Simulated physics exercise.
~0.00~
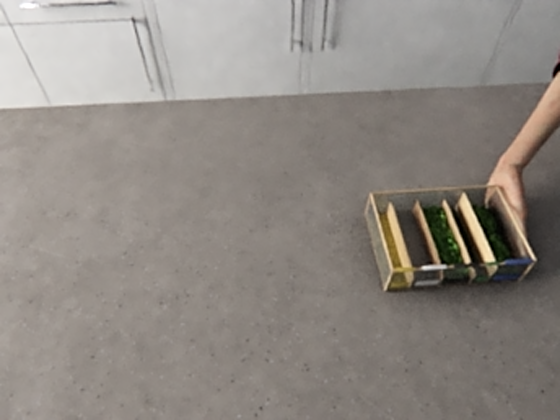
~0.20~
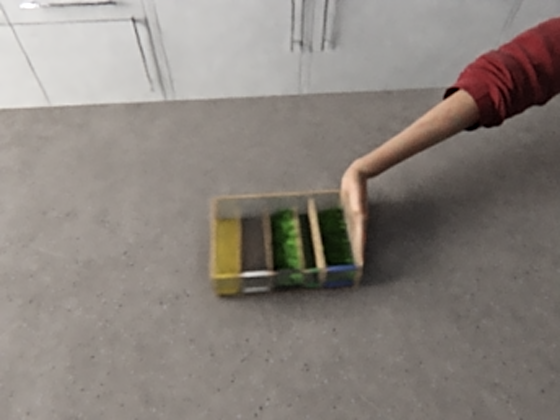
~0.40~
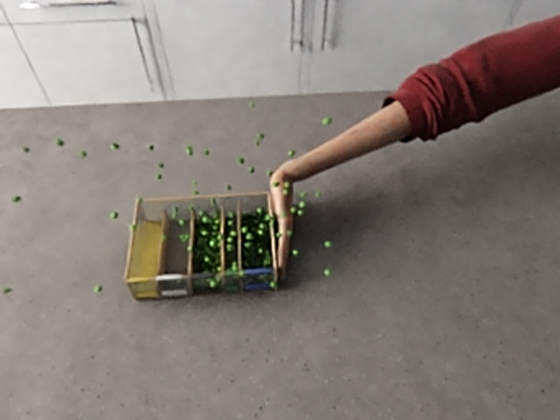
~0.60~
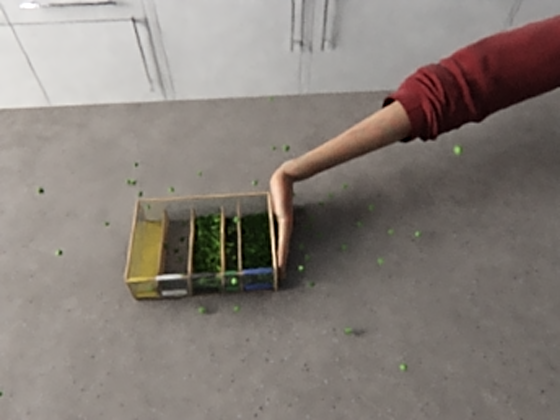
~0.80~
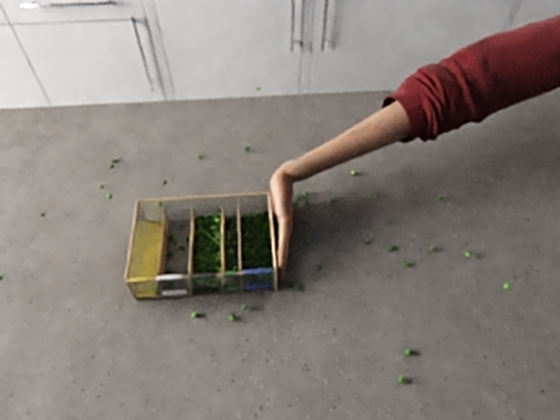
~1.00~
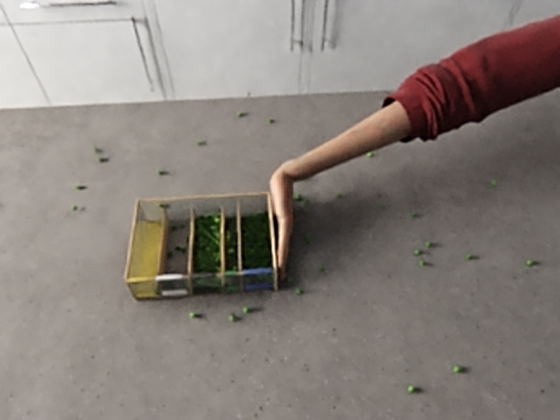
A hand slides a divided tray left across a grey countertop and stops, sending green peas flying out and scattering around it.
